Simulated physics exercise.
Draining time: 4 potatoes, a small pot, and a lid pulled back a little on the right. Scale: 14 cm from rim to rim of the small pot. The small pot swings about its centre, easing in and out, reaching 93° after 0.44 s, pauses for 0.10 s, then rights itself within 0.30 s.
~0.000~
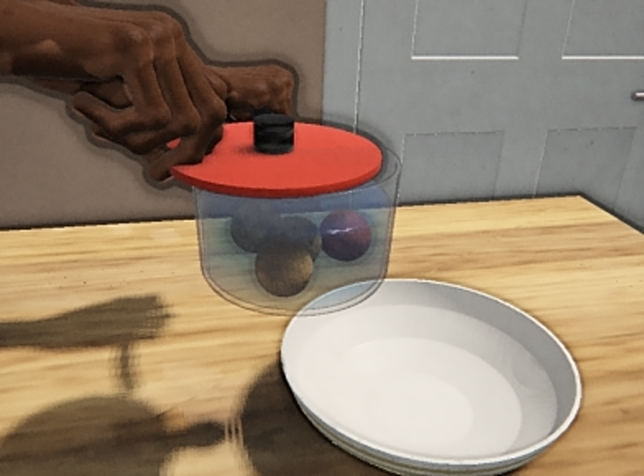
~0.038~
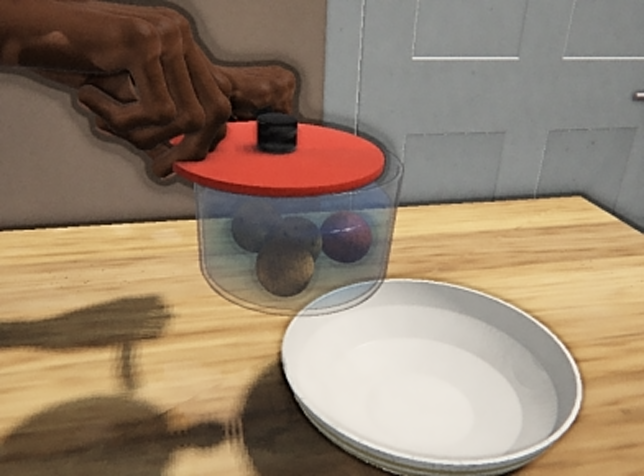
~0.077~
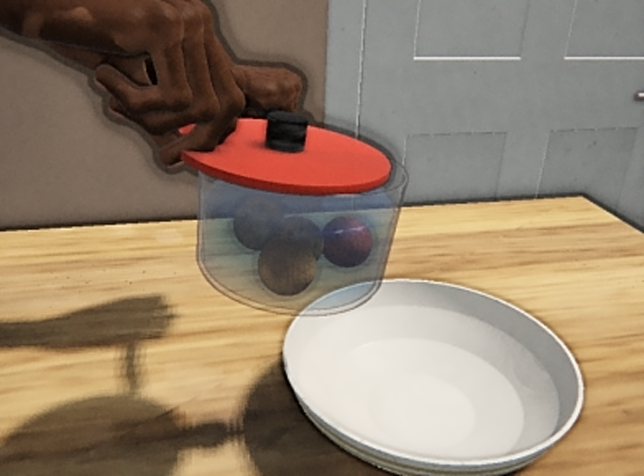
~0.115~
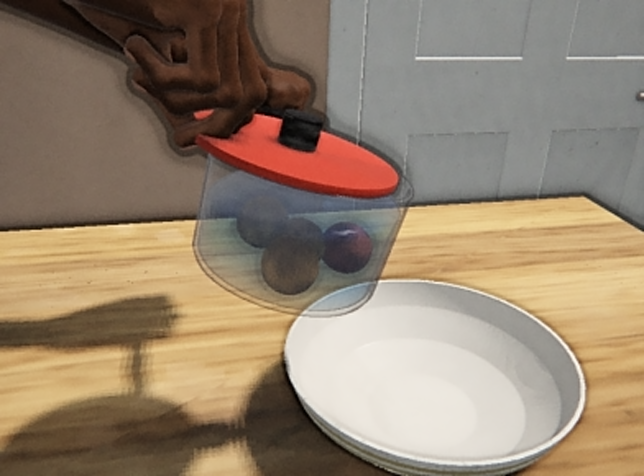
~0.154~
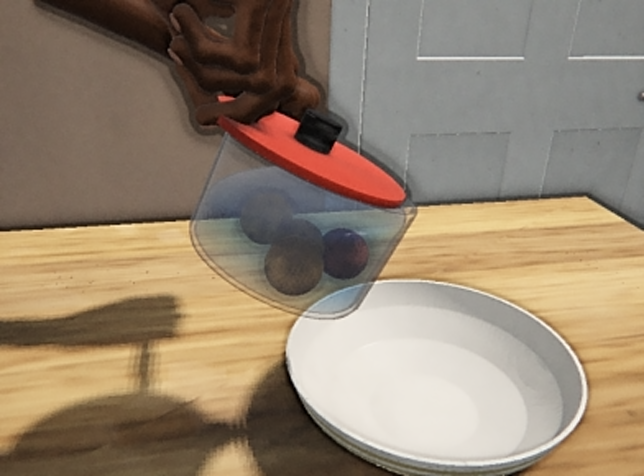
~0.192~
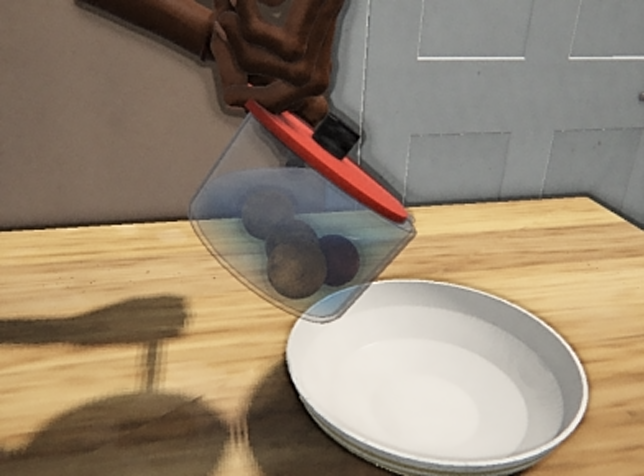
A clear pot with a red lid, holding a few dark balls in bluish liquid, starts upright above a wooden table, gripped by hands at its upper left. The hands rotate it clockwise, slowly at first and then faster, until it leans steeply rightward beside a still white dish.
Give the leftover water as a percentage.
Some 37 per cent remains.
Then, 0.36 s in, the tilt is 85° and 79 per cent of the water is still in the small pot.
Then, 0.48 s in, the tilt is 93° and 59 per cent of the water is still in the small pot.
Then, 0.61 s in, the tilt is 81° and 43 per cent of the water is still in the small pot.
Then, 0.75 s in, the tilt is 19° and 37 per cent of the water is still in the small pot.
Finally, 37 per cent of the water is still in the small pot.
